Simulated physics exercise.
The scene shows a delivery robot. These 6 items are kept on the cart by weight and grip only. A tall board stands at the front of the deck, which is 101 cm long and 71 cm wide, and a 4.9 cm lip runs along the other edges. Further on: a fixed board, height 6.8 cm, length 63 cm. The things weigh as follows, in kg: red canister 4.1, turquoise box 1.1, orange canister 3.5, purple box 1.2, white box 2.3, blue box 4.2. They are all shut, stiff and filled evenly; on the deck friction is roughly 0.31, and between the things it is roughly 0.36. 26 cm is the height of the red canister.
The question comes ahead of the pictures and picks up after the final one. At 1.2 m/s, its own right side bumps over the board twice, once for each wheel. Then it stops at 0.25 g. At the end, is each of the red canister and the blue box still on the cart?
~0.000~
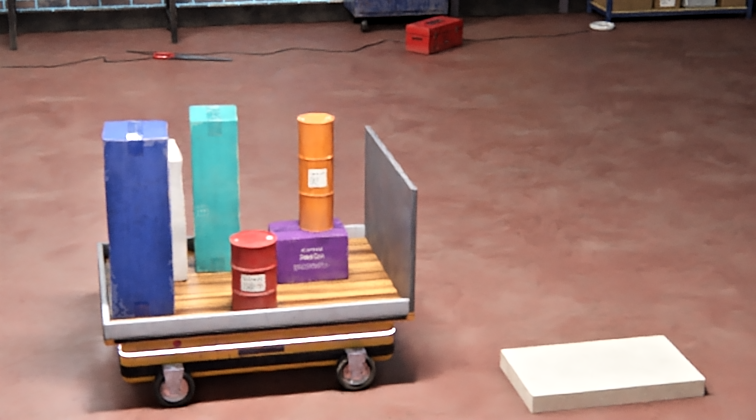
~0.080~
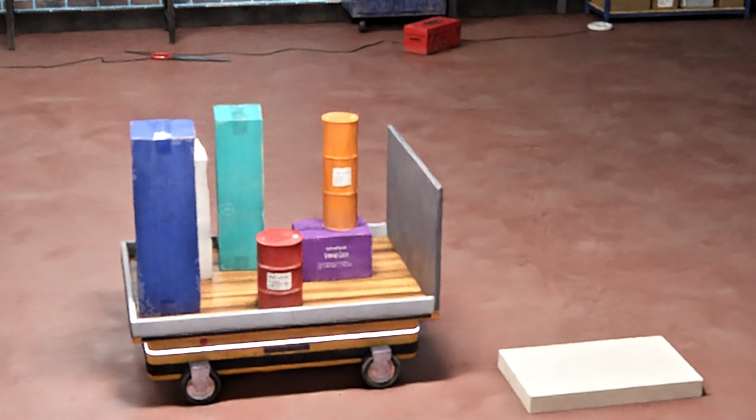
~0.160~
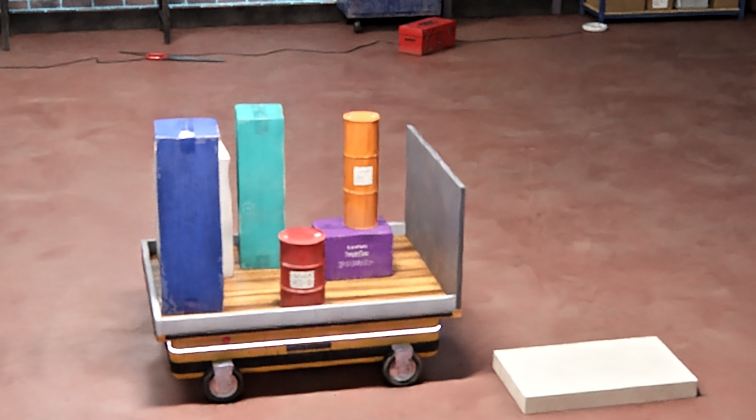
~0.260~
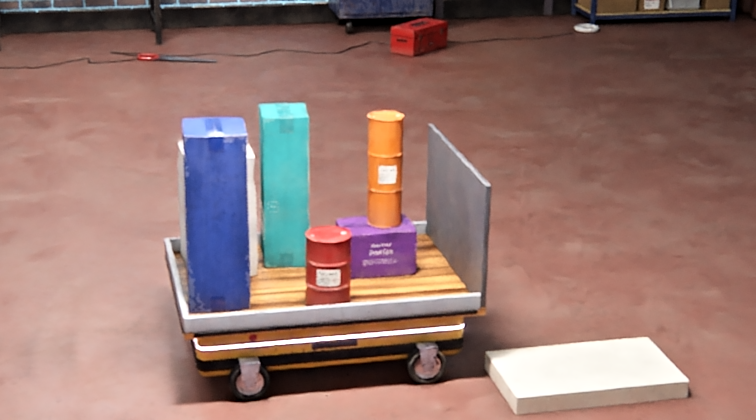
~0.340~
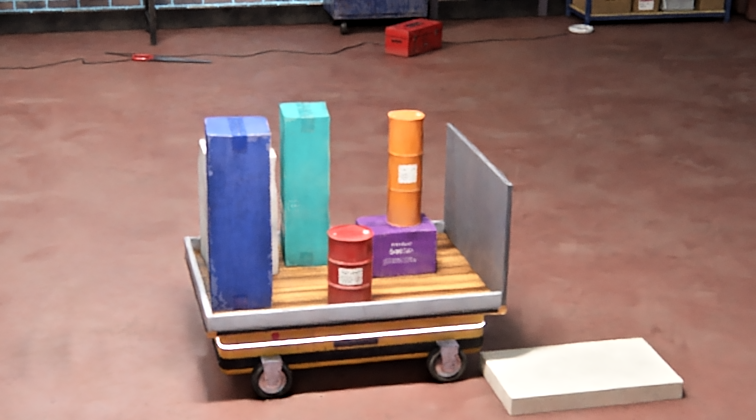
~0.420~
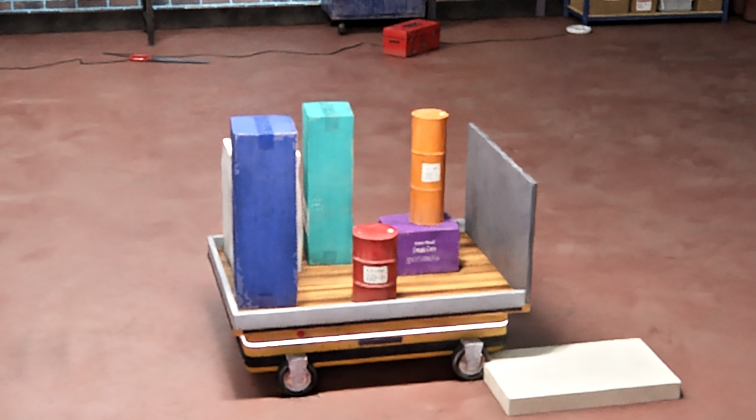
My prediction: Red canister: Kept. Blue box: Kept.
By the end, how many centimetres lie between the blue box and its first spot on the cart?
I'd put it at about 52 centimetres.
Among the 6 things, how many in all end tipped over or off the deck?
That gives 3.
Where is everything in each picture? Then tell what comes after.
Cart 0 cm along; red canister (254, 274); blue box (140, 219), in the first frame.
Cart 10 cm along; purple box (332, 249), in the second frame.
Cart 19 cm along; turquoise box (261, 187); orange canister (361, 171), in the third frame.
Cart 31 cm along; purple box (376, 246), in the fourth frame.
Cart 41 cm along; turquoise box (305, 185); orange canister (405, 169), in the fifth frame.
Cart 50 cm along; red canister (375, 266); blue box (264, 212), in the sixth frame.
After 0.92 s, cart 110 cm along; orange canister leaning 28°; purple box slid 3 cm.
After 1.32 s, cart 158 cm along; orange canister now off the deck; blue box leaning 18° near (583, 168); red canister leaning 17° near (665, 228).
After 1.72 s, cart 206 cm along; turquoise box now off the deck; blue box leaning 53° near (739, 184); red canister slid 3 cm.
After 2.12 s, cart 234 cm along; blue box leaning 69°; red canister slid 2 cm; purple box slid 12 cm.
At rest (3.0 s), off the deck, turquoise box and orange canister; tipped over on the cart, blue box; not toppled but over 10 cm from the start, purple box; the other 2 in place, give or take 10 cm.
